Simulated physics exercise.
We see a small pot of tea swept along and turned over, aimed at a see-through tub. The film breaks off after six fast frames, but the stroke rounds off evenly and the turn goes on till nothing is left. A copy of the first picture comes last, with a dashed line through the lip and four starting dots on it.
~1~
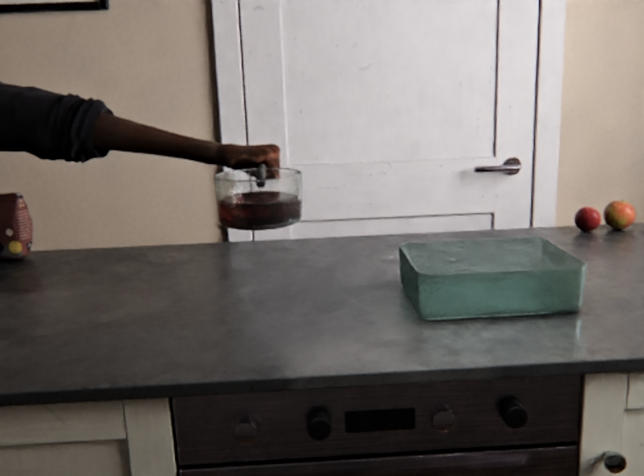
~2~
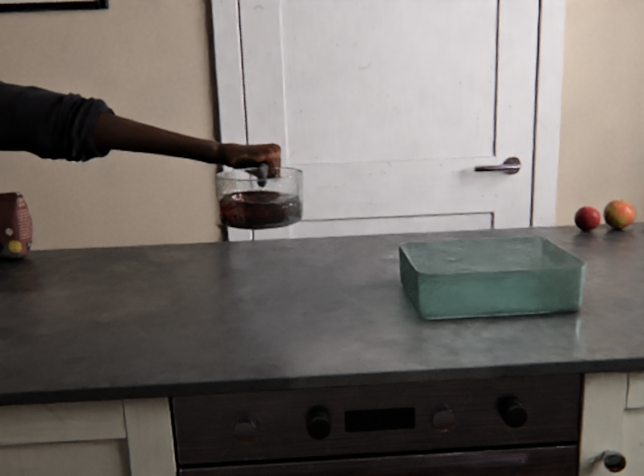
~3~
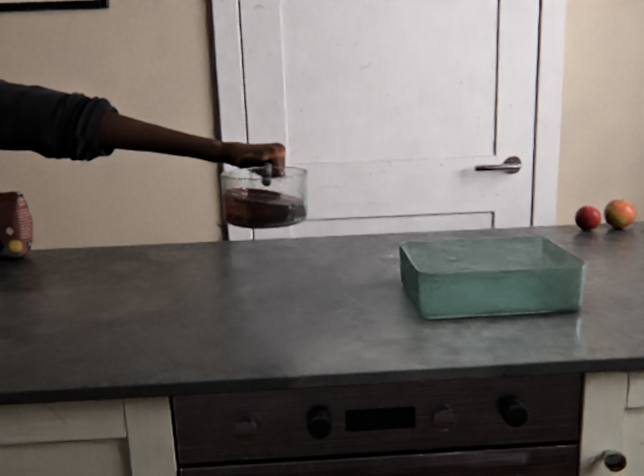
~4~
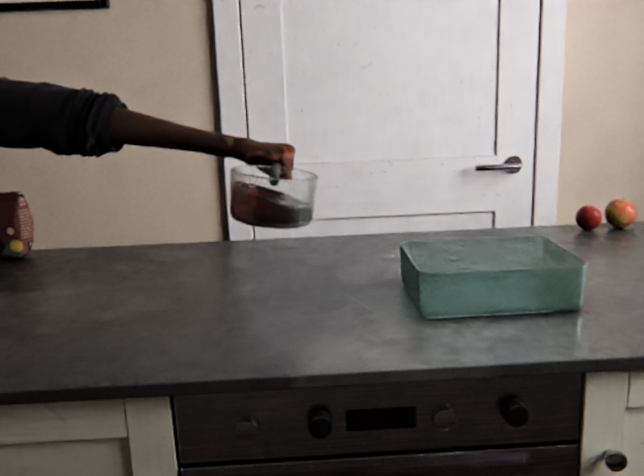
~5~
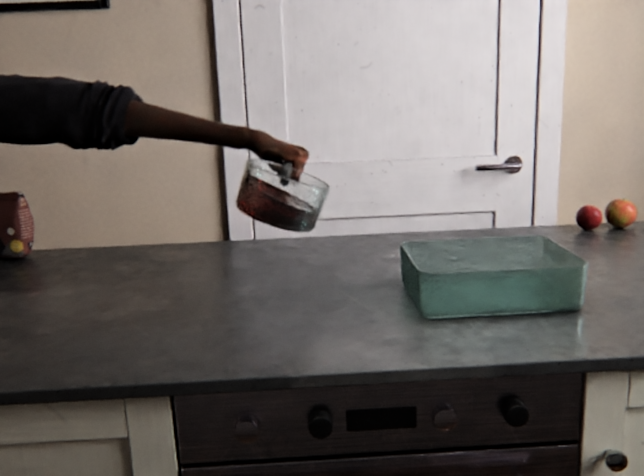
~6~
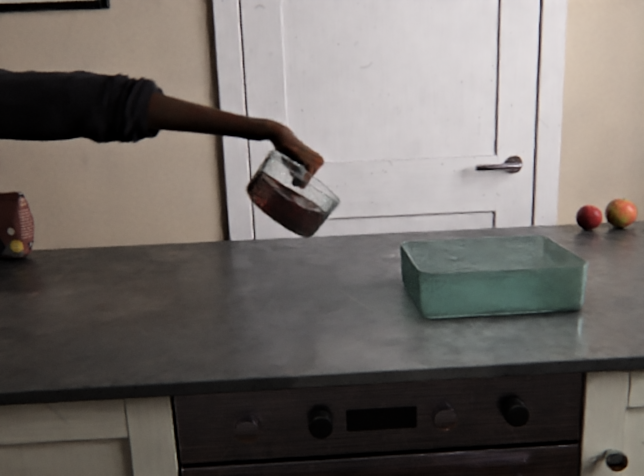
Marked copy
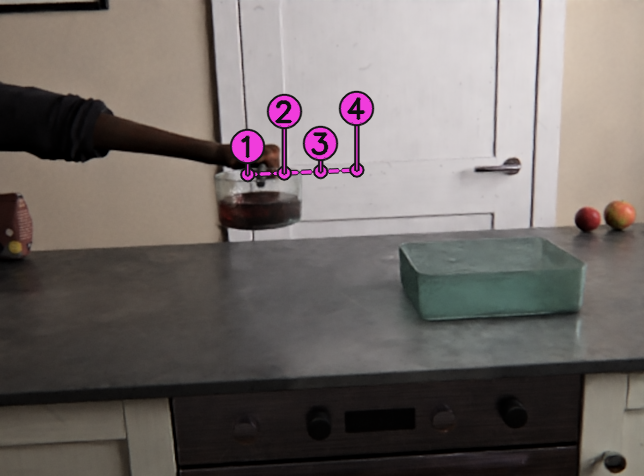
The clip shows a hand holding a small clear pot of dark liquid above a grey counter, keeping it nearly still, then moving it slightly right while tilting it toward a see-through greenish tub, with the liquid still inside.
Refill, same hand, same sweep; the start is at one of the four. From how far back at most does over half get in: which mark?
Use place 3.
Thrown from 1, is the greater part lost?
Yes, it does.
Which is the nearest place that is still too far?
2.
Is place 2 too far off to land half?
Yes.
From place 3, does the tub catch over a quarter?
Yes, it does.
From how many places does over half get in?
Two.
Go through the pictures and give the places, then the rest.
In the first picture, upright, lip at (299, 172); tub from (418, 319) to (581, 310); nothing has left yet.
In the second picture, upright, lip at (301, 171); nothing has left yet.
In the third picture, upright, lip at (306, 171); nothing has left yet.
In the fourth picture, tipped about 7°, lip at (316, 175); nothing has left yet.
In the fifth picture, tipped about 21°, lip at (328, 185); nothing has left yet.
In the sixth picture, tipped about 39°, lip at (339, 199); nothing has left yet.
On the marked copy, 1 at (247, 174); 2 at (284, 173); 3 at (320, 171); 4 at (356, 170).
For place 1, about 0 % lands in the tub, 100 % falls short.
For place 2, about 7 % lands in the tub, 89 % falls short and 4 % goes beside or beyond.
For place 3, about 80 % lands in the tub, 5 % falls short and 15 % goes beside or beyond.
For place 4, about 72 % lands in the tub, 3 % falls short and 25 % goes beside or beyond.
